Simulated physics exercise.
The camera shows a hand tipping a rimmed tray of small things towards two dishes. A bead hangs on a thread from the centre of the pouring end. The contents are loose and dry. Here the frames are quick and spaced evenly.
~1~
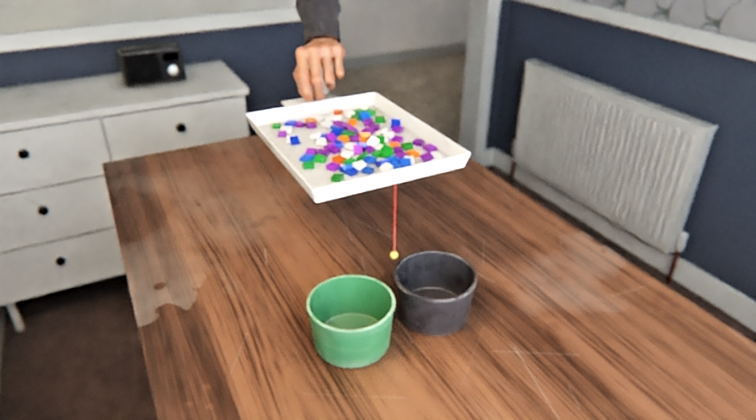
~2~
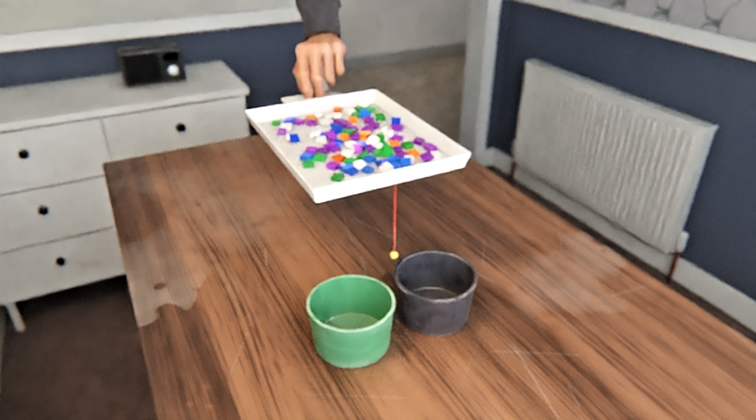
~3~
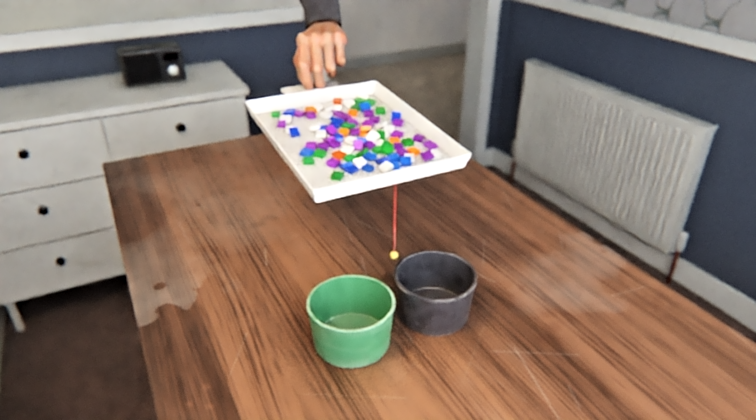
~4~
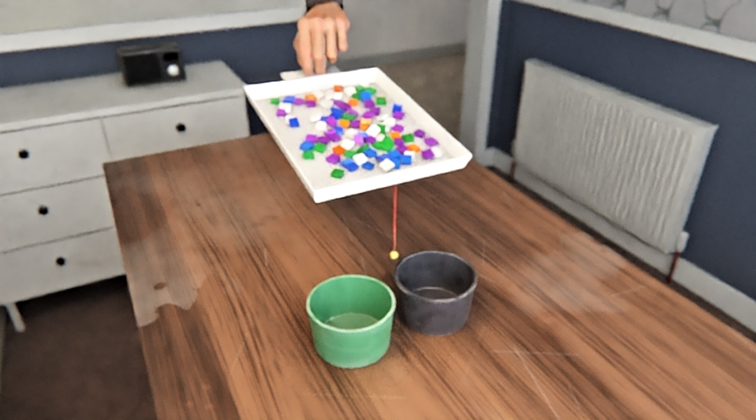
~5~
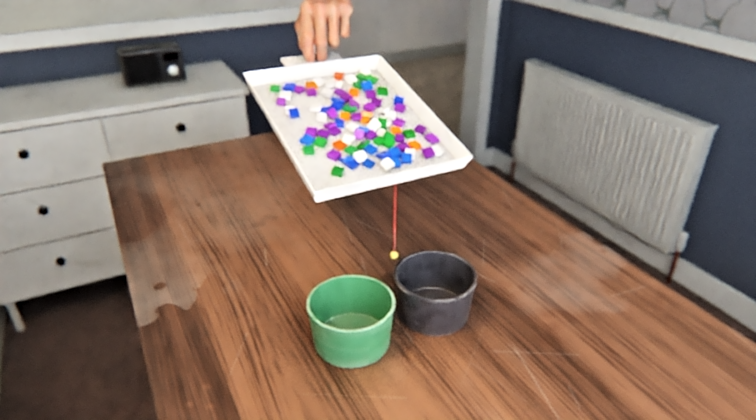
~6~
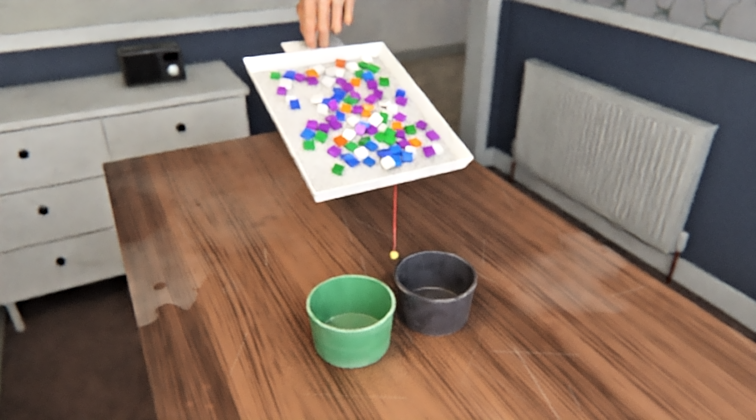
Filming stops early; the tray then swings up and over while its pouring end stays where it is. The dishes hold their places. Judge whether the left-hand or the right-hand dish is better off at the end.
It pours more generously into the right dish, it seems.
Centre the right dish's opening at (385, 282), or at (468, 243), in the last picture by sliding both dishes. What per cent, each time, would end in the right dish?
You'd get 40 in a hundred the first time and 10 in a hundred the second.
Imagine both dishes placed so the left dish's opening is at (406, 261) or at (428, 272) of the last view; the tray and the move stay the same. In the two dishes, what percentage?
Result, in turn: 20 %, 50 %.
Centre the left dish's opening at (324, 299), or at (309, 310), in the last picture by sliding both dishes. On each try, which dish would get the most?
Case one: The dish at right. Case two: The dish at right.
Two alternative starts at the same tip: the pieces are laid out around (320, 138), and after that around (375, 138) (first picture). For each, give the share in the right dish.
First case: Close to 30 %; second case: Close to 60 %.
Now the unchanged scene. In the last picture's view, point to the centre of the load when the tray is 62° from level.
(401, 155).
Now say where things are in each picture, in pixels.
In the first picture, corners of the pouring end at (315, 186) and (464, 152), level; middle of the load at (355, 138), mosaic tiles; left dish at (370, 344); right dish at (456, 312); bead on its thread at (394, 255).
In the second picture, corners of the pouring end at (315, 187) and (465, 152), level; middle of the load at (355, 137).
In the third picture, corners of the pouring end at (316, 187) and (465, 153), tipped barely, level across its low end; middle of the load at (355, 132).
In the fourth picture, corners of the pouring end at (317, 187) and (466, 154), tipped a little, level across its low end; middle of the load at (356, 124).
In the fifth picture, corners of the pouring end at (317, 188) and (467, 155), tipped clearly, level across its low end; middle of the load at (356, 117).
In the sixth picture, corners of the pouring end at (318, 189) and (467, 156), tipped clearly, level across its low end; middle of the load at (358, 110); left dish at (370, 344); right dish at (456, 312).
Soon after the last picture, tray tipped steeply; all on the tray.
A little later, tray tipped right over; most on the tray; a small part in the right dish; a small part outside both; a small part in the air.
Later still, tray tipped past a quarter turn; about a quarter in the left dish; about half in the right dish; about a quarter outside both.
At rest, tray tipped past a quarter turn; about a quarter in the left dish; about half in the right dish; about a quarter outside both.
